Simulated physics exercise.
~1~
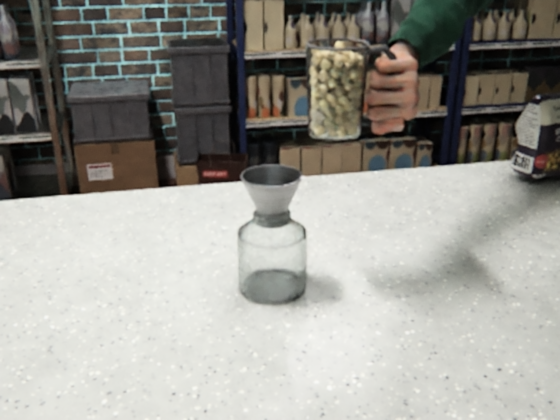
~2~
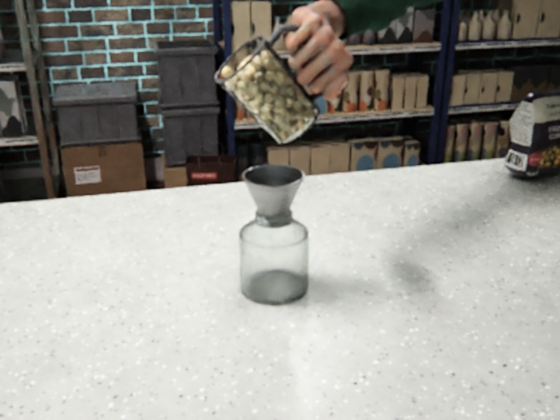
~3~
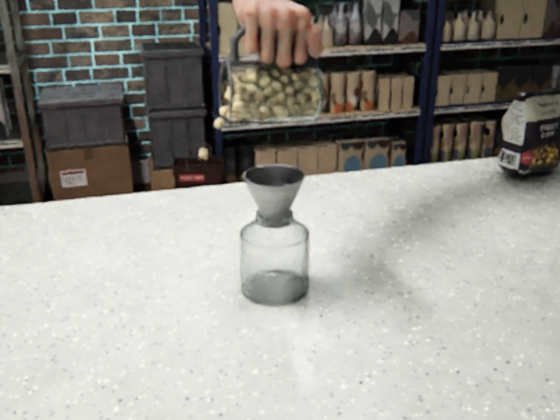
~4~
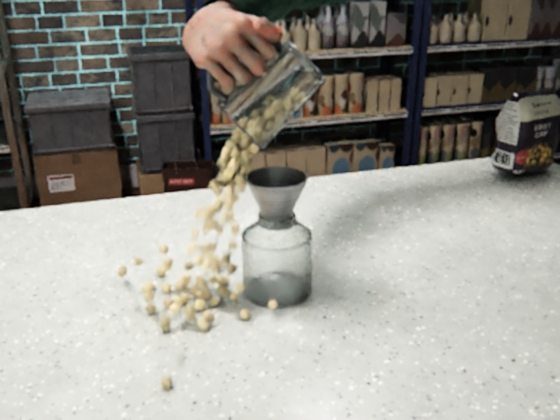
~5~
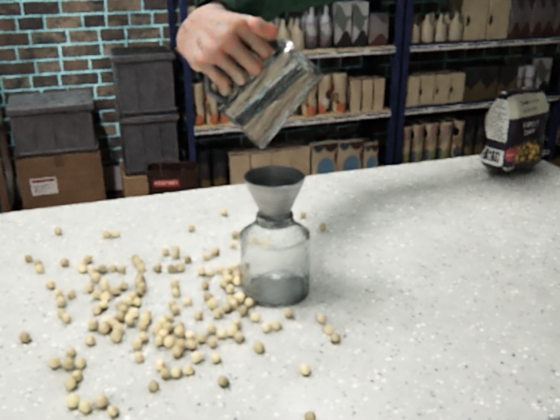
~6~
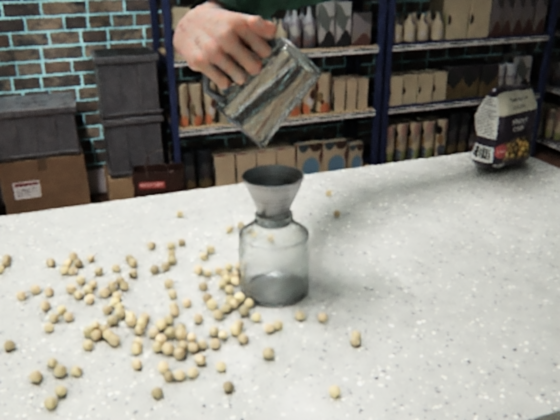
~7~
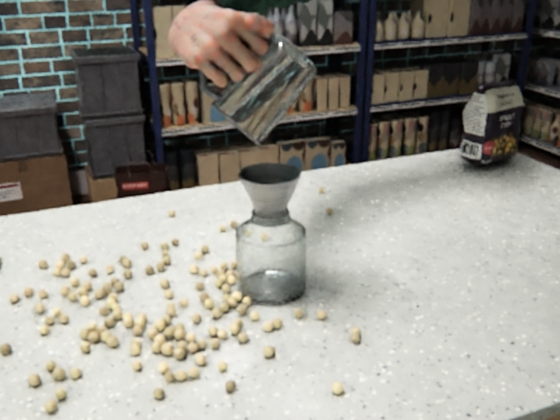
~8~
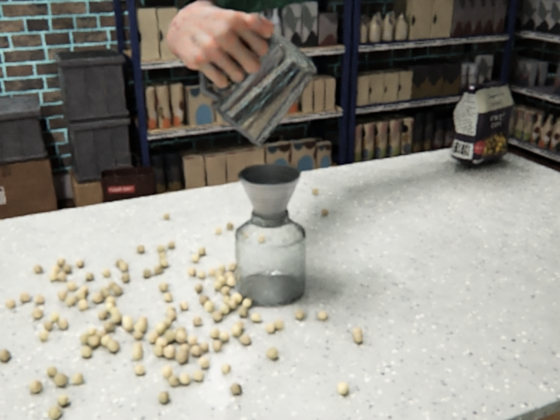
A hand tipped a clear cup of round, pale nuts above a small glass jar with a grey funnel, but they poured out to the left and scattered across the speckled counter, leaving the upturned cup and the jar empty.
